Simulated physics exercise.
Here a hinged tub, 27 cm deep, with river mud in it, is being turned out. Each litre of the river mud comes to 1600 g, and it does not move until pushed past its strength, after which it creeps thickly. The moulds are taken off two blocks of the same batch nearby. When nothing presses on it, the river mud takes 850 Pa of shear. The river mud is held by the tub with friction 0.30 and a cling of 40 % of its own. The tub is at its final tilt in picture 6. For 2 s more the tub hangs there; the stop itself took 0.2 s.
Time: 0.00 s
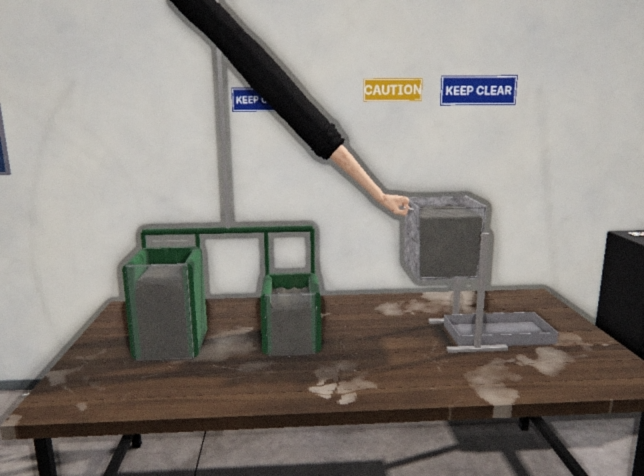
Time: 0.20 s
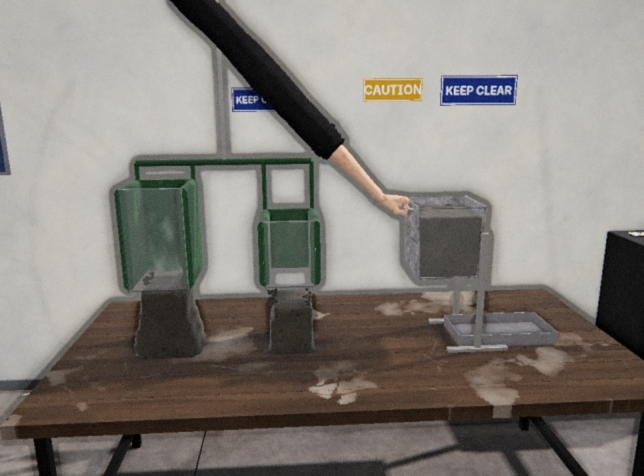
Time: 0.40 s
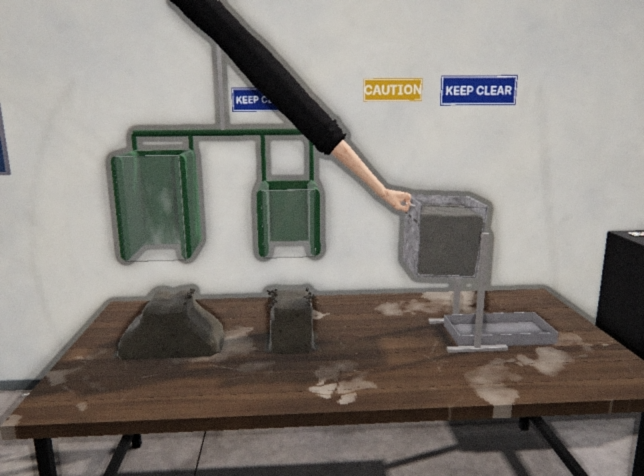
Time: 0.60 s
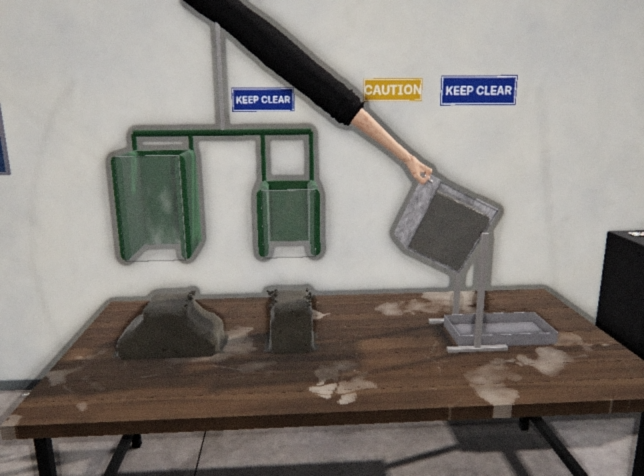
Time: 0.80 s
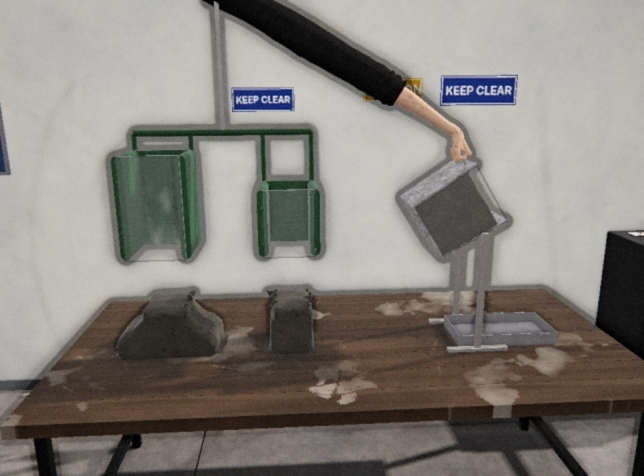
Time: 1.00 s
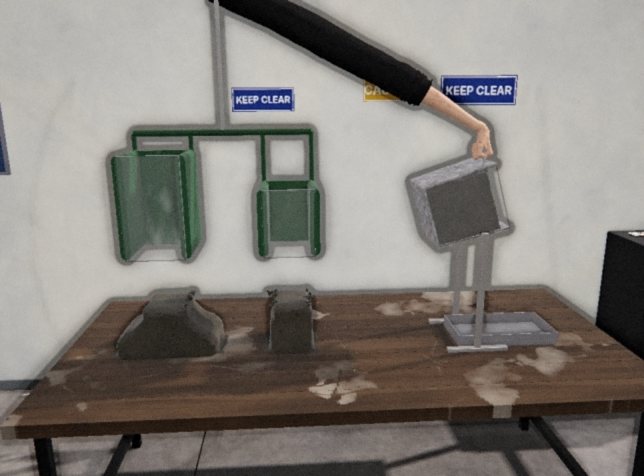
A bare hand on a dark-sleeved arm reaches from the top to a grey, clear-sided tub of dark mud at the right of a brown wooden table, seen from the front against a pale wall with blue and yellow signs. At the left, two green moulds rise off grey blocks, and the larger block slumps and spreads. The hand then turns the tub clockwise on its stand while the view stays still.
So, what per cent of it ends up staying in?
Expect roughly 100 %.
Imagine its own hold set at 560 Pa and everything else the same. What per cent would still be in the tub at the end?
I'd say around 95 percent.
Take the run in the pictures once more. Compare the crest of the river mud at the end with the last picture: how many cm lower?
About 0 cm.
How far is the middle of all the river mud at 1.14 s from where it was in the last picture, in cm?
Some 0 cm.
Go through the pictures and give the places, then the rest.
The first frame shows handle-side rim at (420, 208), tilt 0 degrees; highest point of the river mud at (428, 218); test blocks 32 cm, 20 cm high (left to right).
The second frame shows handle-side rim at (420, 208), tilt 0 degrees; highest point of the river mud at (428, 218); test blocks 28 cm, 20 cm high (left to right).
The third frame shows handle-side rim at (422, 205), tilt 3 degrees; highest point of the river mud at (426, 215); test blocks 21 cm, 20 cm high (left to right).
The fourth frame shows handle-side rim at (442, 181), tilt 27 degrees; highest point of the river mud at (437, 194); test blocks 20 cm, 20 cm high (left to right).
The fifth frame shows handle-side rim at (477, 166), tilt 58 degrees; highest point of the river mud at (466, 175); test blocks 20 cm, 20 cm high (left to right).
The sixth frame shows handle-side rim at (497, 165), tilt 74 degrees; highest point of the river mud at (483, 173); test blocks 20 cm, 20 cm high (left to right).
By 1.14 s, the tub is at 74 degrees and holds 100 %.
By 1.31 s, the tub is at 74 degrees and holds 100 %.
By 1.48 s, the tub is at 74 degrees and holds 100 %.
By 1.65 s, the tub is at 74 degrees and holds 100 %.
By 3.00 s, at the end, the tub is at 74 degrees and holds 100 %.
